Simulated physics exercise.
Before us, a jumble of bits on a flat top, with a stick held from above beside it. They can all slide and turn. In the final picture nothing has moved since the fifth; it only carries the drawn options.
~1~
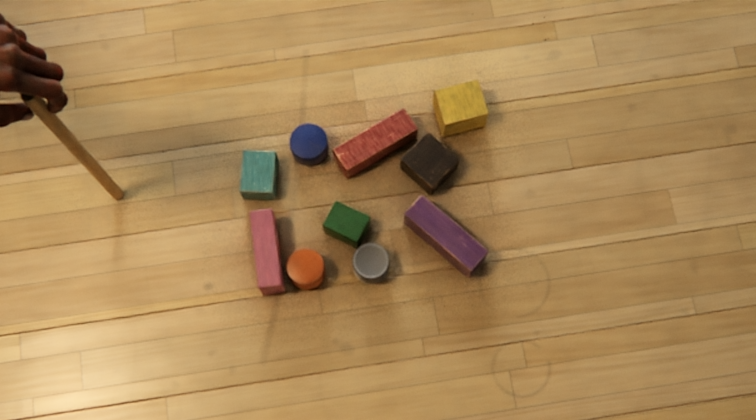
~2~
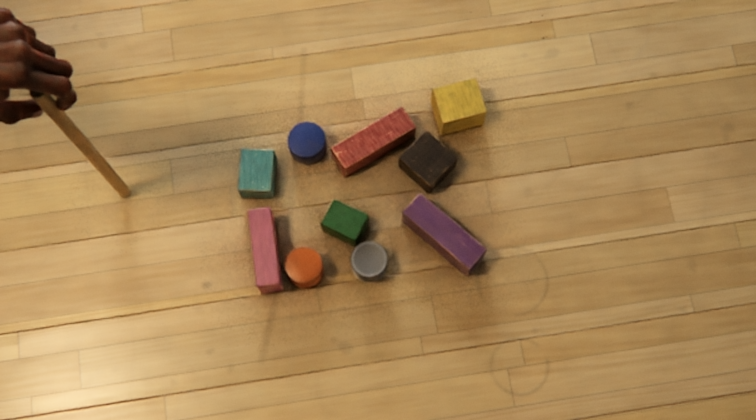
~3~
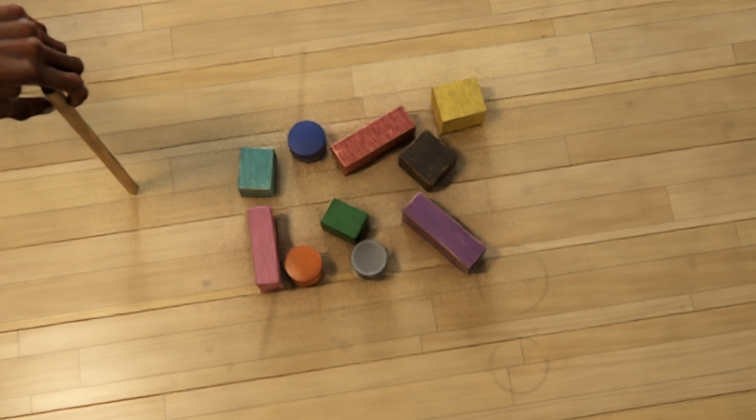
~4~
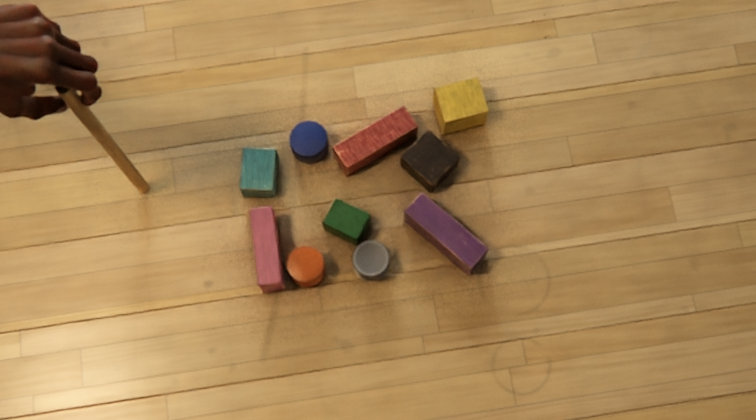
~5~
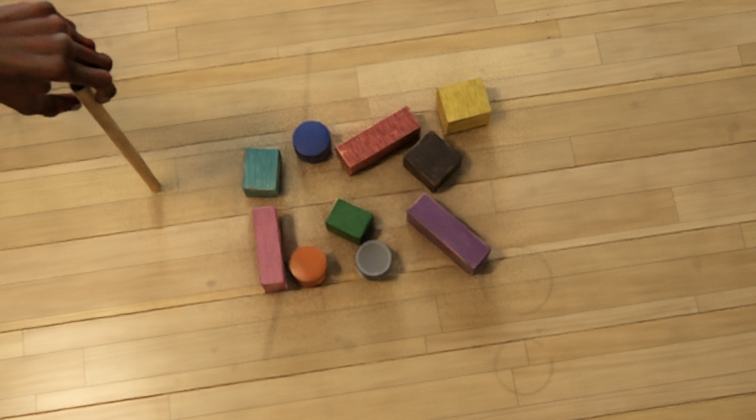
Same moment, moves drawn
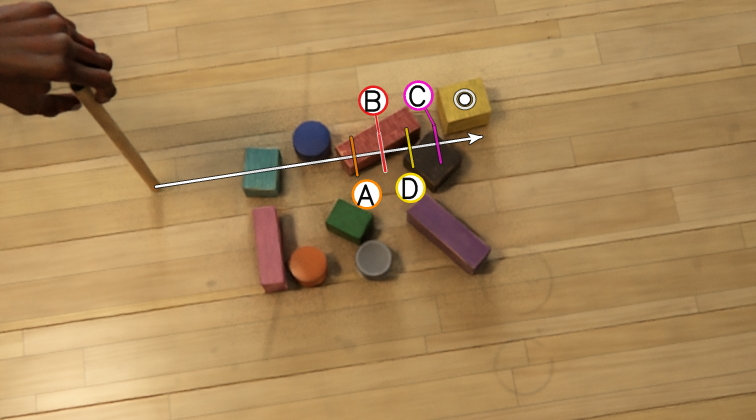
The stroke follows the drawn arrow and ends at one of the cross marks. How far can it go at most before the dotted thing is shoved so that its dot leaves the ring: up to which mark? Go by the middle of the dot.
No farther than A.
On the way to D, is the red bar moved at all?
Yes.
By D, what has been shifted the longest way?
It is the red bar.
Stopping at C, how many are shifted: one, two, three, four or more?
It has moved four or more.
On the marked copy, A at (354, 157); B at (382, 152); C at (437, 144); D at (410, 148); the arrow from (156, 187) to (482, 137); the white dot at (465, 99).
With A. Early on, foot of the stick (229, 176).
Further on, foot of the stick (300, 165); turquoise block (305, 185).
At the end, foot of the stick (354, 157); turquoise block (309, 187); red bar (399, 134); the dot is still in its ring.
As for the rest, B shifts the dotted thing to (482, 98); C shifts the dotted thing to (524, 72); D shifts the dotted thing to (504, 85).
